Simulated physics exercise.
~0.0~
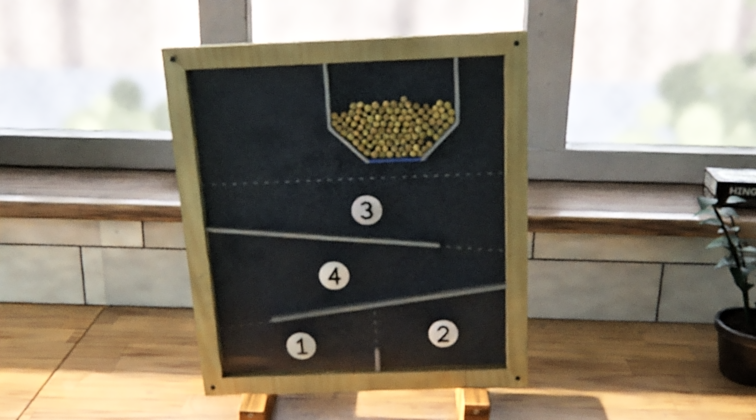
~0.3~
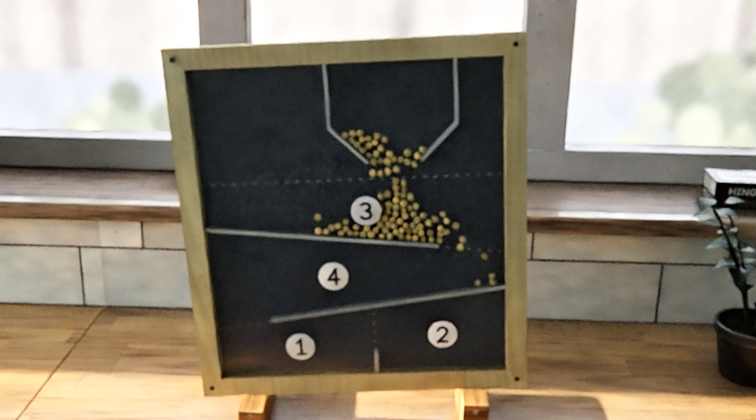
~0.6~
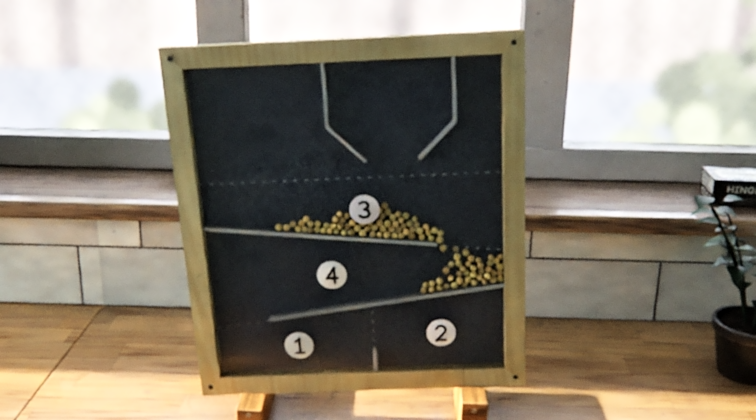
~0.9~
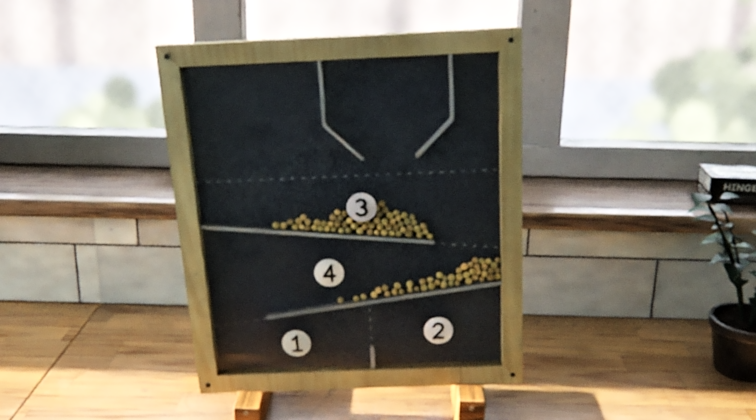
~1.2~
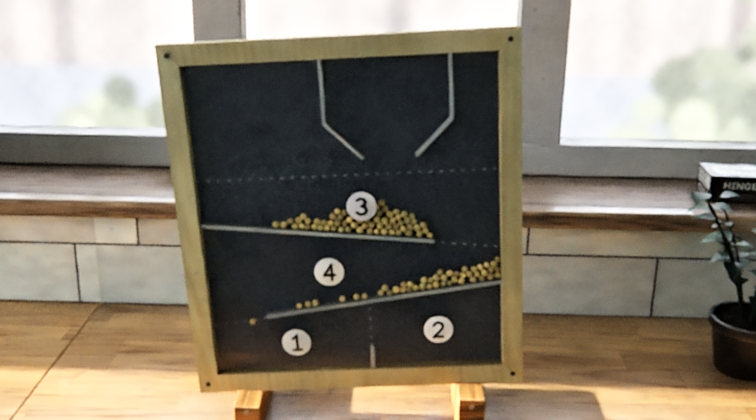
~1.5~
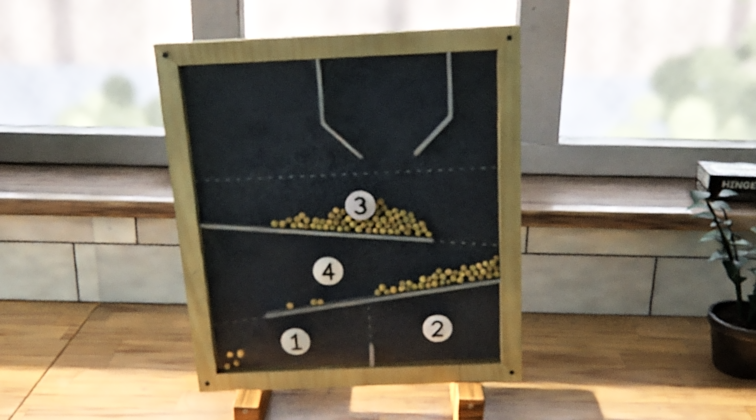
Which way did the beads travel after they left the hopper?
They moved down, dropping onto the sloping ledges below.
